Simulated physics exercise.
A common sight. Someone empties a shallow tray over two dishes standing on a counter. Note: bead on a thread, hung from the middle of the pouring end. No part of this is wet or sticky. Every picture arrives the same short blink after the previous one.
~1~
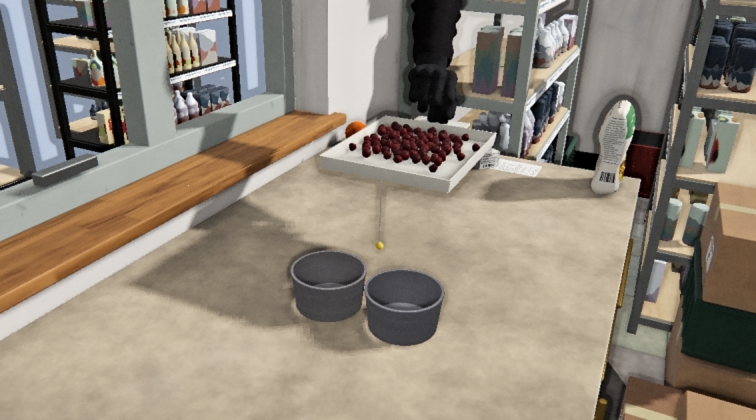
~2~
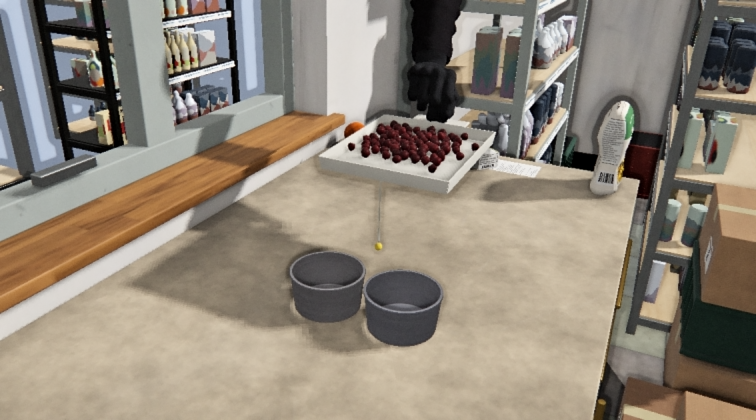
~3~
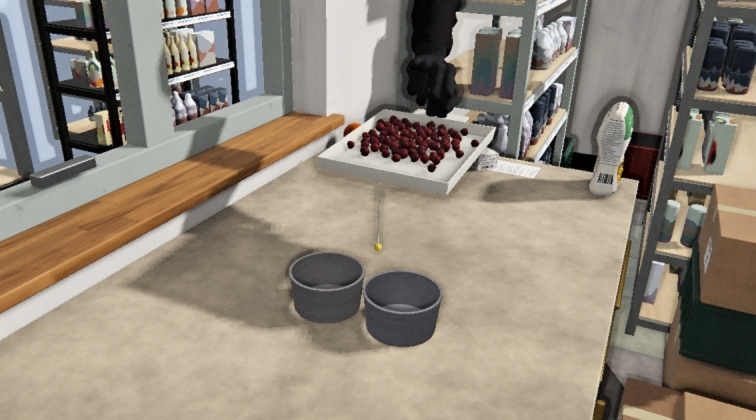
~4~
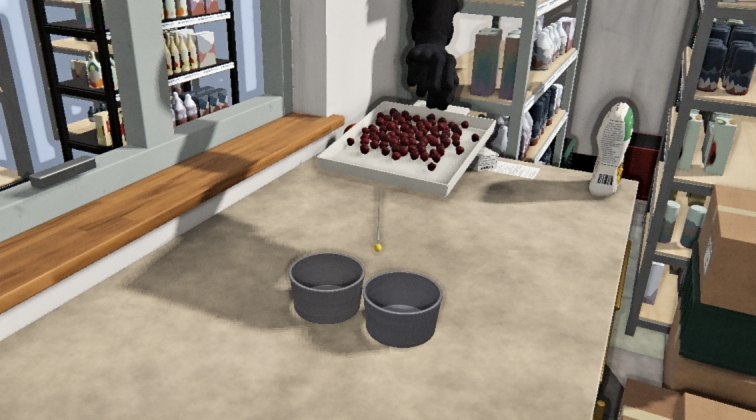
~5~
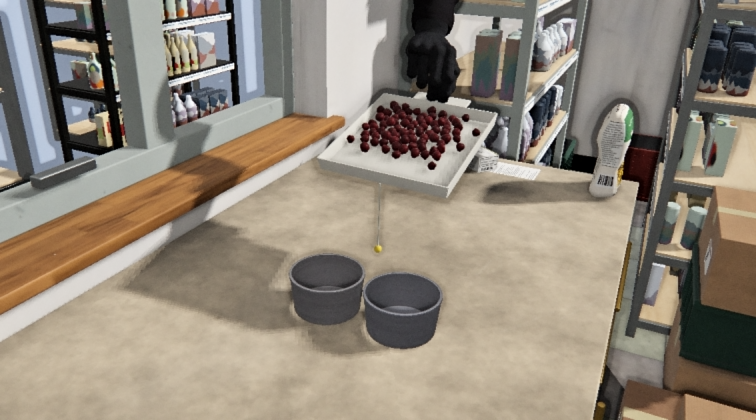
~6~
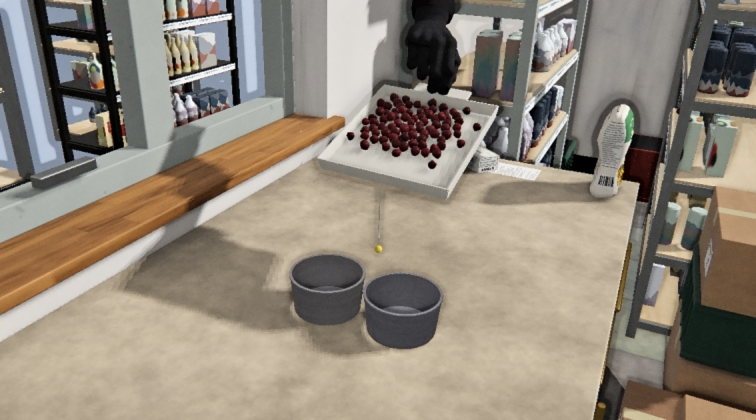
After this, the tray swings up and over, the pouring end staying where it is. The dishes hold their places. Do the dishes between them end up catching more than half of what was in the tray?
Yes.
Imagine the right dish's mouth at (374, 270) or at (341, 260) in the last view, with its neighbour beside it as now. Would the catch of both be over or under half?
In the first position a minority, in the second a minority.
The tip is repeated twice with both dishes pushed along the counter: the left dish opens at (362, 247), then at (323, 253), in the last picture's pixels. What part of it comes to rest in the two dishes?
First position: Some 10 %; second position: Some 30 %.
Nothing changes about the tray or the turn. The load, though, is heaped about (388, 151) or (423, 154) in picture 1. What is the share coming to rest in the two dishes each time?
Roughly 80 and 80 percent, in that order.
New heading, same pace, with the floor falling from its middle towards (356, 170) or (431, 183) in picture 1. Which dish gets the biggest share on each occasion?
The first try favours the left of the two, the second the right of the two.
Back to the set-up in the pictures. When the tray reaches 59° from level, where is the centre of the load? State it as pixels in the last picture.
Load centre: Approx. (395, 154).
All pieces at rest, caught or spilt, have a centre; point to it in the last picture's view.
Somewhere close to (380, 318) in the last picture.
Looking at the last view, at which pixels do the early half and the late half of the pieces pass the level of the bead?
The opening part goes through (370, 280); what follows goes through (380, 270).
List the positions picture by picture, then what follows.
In the first frame, corners of the pouring end at (323, 155) and (449, 180), level; middle of the load at (412, 146), dried cherries; left dish at (311, 301); right dish at (388, 324); bead on its thread at (379, 246).
In the second frame, corners of the pouring end at (321, 156) and (448, 180), level; middle of the load at (411, 145).
In the third frame, corners of the pouring end at (321, 156) and (447, 182), tipped barely, lowest at the right corner; middle of the load at (411, 142).
In the fourth frame, corners of the pouring end at (320, 156) and (447, 184), tipped a little, lowest at the right corner; middle of the load at (411, 138).
In the fifth frame, corners of the pouring end at (320, 157) and (447, 186), tipped a little, lowest at the right corner; middle of the load at (411, 134).
In the sixth frame, corners of the pouring end at (320, 157) and (447, 188), tipped clearly, lowest at the right corner; middle of the load at (411, 129); left dish at (309, 304); right dish at (387, 327).
Soon, tray tipped steeply; nearly all on the tray; a stray few in the left dish; a stray few in the air.
A while on, tray tipped right over; nearly all on the tray; a stray few in the right dish; a stray few in the left dish.
Towards the end, tray tipped past a quarter turn; about half in the right dish; about a third in the left dish; a small part outside both; a stray few in the air.
Finally, tray tipped past a quarter turn; about half in the right dish; about a third in the left dish; a small part outside both; a stray few in the air.
